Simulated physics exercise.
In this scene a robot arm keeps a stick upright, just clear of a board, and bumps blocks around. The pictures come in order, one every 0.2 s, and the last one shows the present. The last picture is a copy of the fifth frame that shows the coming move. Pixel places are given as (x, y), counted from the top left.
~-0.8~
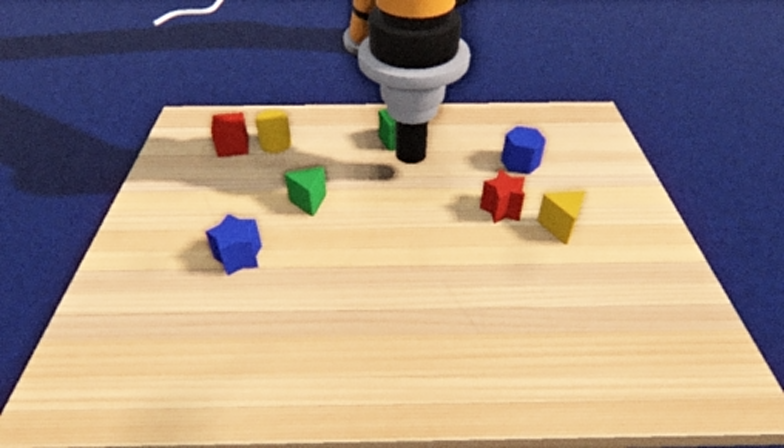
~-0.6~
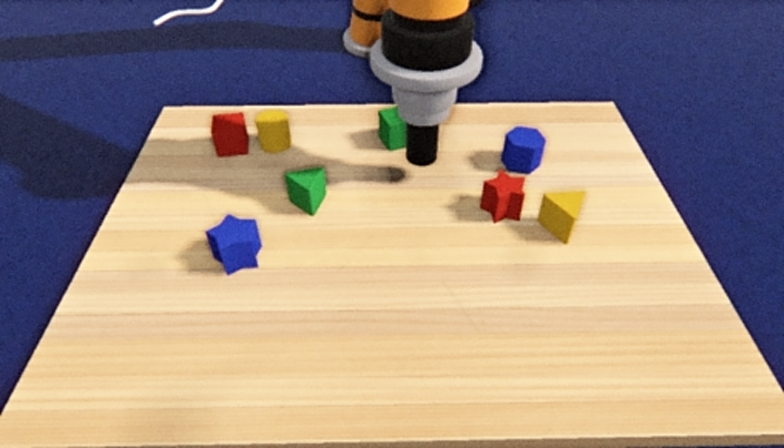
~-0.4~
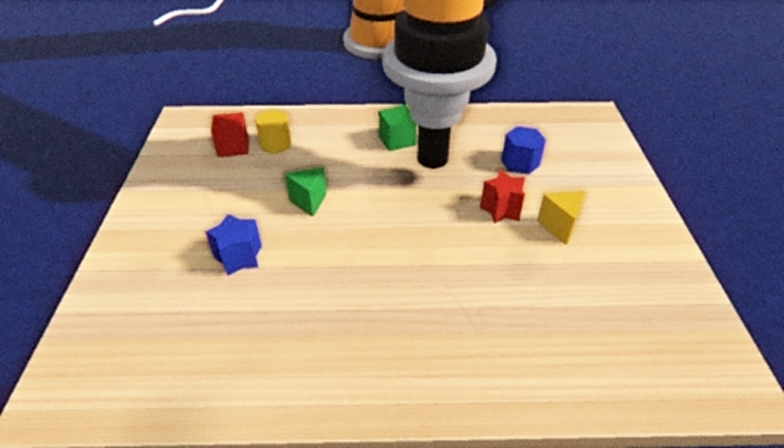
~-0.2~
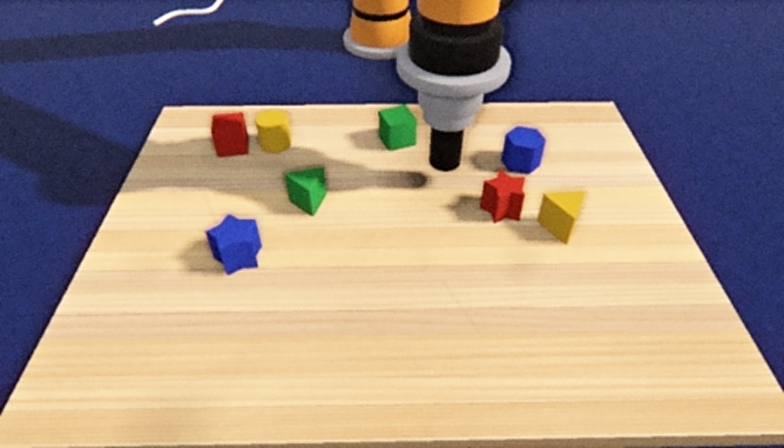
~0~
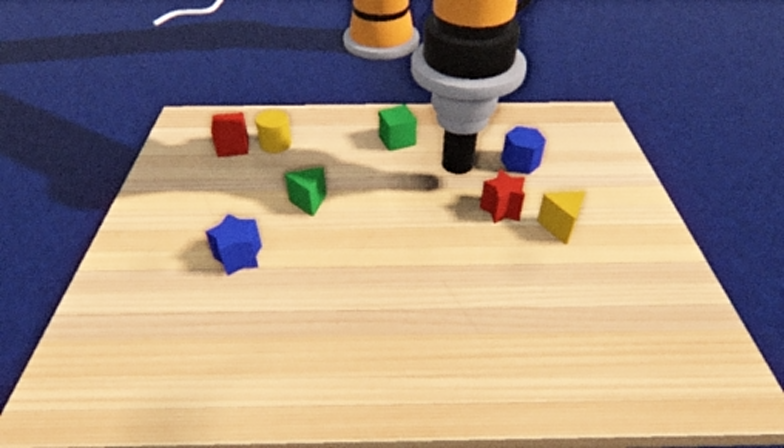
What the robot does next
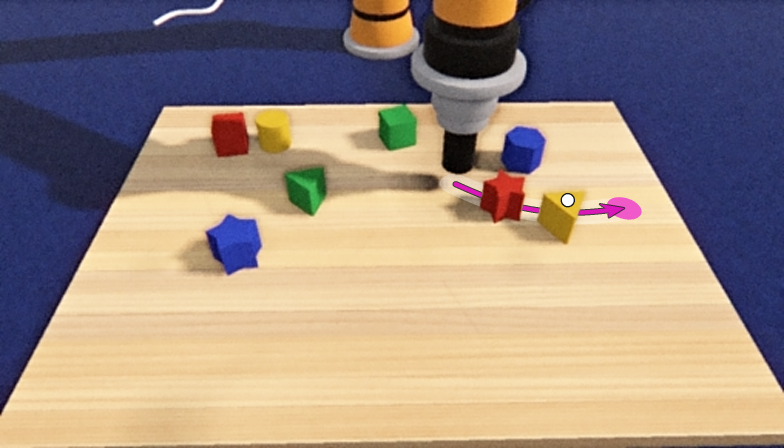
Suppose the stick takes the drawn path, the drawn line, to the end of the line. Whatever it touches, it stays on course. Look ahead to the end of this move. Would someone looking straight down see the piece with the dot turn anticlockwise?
Yes - that is the case.
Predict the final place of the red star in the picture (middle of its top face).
Near (554, 205).
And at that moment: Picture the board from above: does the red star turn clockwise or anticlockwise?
From above, it looks like the red star goes clockwise.
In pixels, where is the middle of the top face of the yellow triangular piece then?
The yellow triangular piece ends near (592, 215).
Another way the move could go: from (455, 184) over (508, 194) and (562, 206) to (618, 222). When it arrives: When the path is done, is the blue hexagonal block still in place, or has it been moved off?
It ends up on the same spot.
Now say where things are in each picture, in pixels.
Lower end of the stick at (411, 155), tops of blocks, red star at (507, 183), blue hexagonal block at (526, 136), yellow triangular piece at (568, 200), in the first frame.
Stick at (421, 157), blocks as before, in the second frame.
Stick at (433, 160), blocks as before, in the third frame.
Stick at (445, 162), blocks as before, in the fourth frame.
Stick at (457, 165), red star at (507, 183), blue hexagonal block at (526, 136), yellow triangular piece at (568, 200), in the fifth frame.
The drawn path runs from (455, 184) by way of (507, 204) and (567, 213) to (624, 208); the dot is on the yellow triangular piece.
On the path given first. One third of the way, stick at (512, 185); red star at (534, 195), turned 15° clockwise; yellow triangular piece at (575, 203).
Two thirds of the way, stick at (573, 194); red star at (554, 205), turned 70° clockwise; yellow triangular piece at (592, 215), turned 55° anticlockwise.
At the end, stick at (632, 189); red star at (554, 205), turned 70° clockwise; blue hexagonal block not moved; yellow triangular piece at (592, 215), turned 55° anticlockwise.
